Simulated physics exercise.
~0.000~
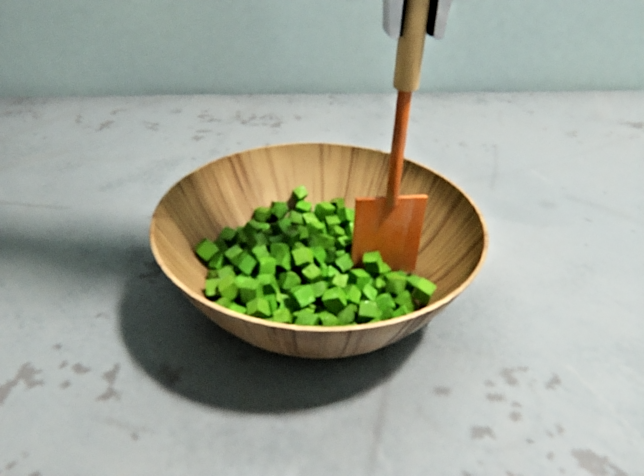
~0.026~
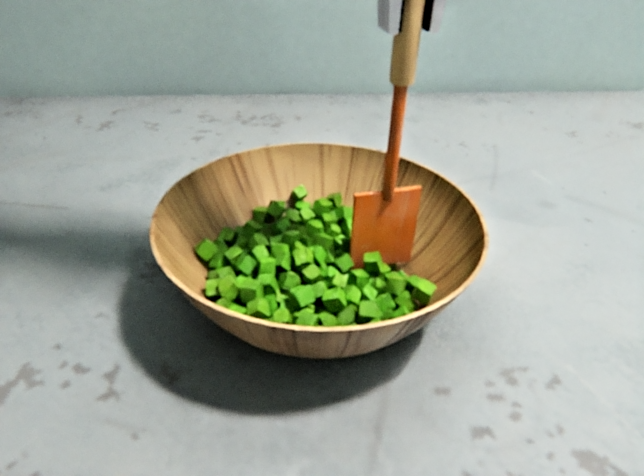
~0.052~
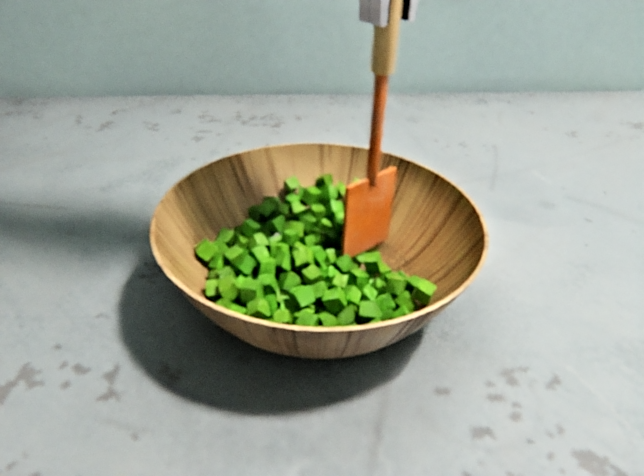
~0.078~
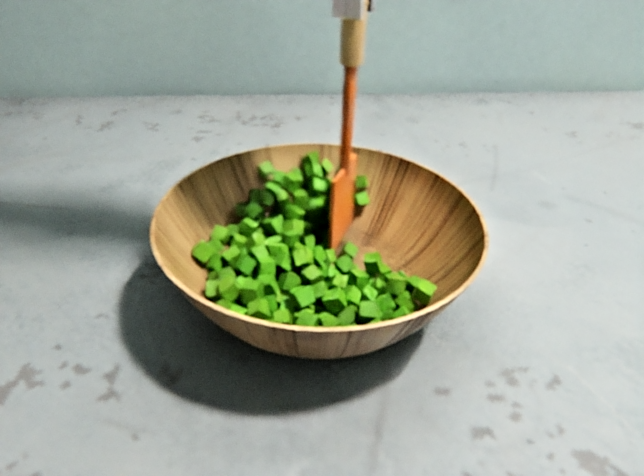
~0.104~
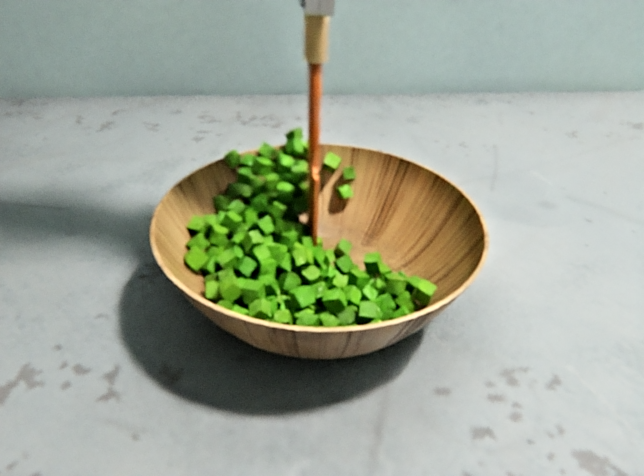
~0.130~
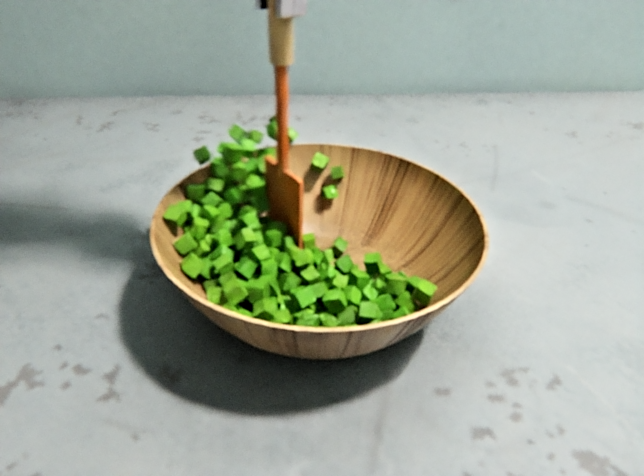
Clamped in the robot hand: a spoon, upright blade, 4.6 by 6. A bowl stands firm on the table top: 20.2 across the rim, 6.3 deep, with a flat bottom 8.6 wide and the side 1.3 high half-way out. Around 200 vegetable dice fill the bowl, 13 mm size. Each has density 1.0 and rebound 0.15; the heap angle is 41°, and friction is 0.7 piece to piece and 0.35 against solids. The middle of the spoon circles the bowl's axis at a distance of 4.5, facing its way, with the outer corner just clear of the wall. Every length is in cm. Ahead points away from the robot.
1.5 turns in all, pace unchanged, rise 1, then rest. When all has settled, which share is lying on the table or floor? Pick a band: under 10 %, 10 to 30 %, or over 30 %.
Over 30 %.
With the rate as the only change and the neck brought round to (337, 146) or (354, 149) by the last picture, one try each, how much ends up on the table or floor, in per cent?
Well, about 20 percent the first time and about 15 percent the second.
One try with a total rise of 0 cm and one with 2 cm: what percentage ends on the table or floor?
Some 45 and some 35 per cent.
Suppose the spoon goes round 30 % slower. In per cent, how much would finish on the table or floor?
It would come to around 25 percent.
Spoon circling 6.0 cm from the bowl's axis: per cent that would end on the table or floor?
Roughly 30 percent, I'd expect.
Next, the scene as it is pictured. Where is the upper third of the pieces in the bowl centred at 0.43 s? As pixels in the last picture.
I'd put it close to (347, 176).
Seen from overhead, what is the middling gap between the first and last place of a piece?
About 12 centimetres.
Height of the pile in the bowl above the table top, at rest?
I'd guess close to 5.0 centimetres.
After 0.28 s, 279° round, highest piece 10 above the table; 160 in the bowl, 8 on the table or floor, 37 in flight or on the tool.
After 0.43 s, 78° round, highest piece 9 above the table; 125 in the bowl, 58 on the table or floor, 22 in flight or on the tool.
After 0.70 s, 180° round, highest piece 5 above the table; 115 in the bowl, 90 on the table or floor.
After 1.40 s, 180° round, highest piece 5 above the table; 115 in the bowl, 90 on the table or floor.
At rest, 115 in the bowl, 90 on the table or floor. That is 44 % on the table or floor.
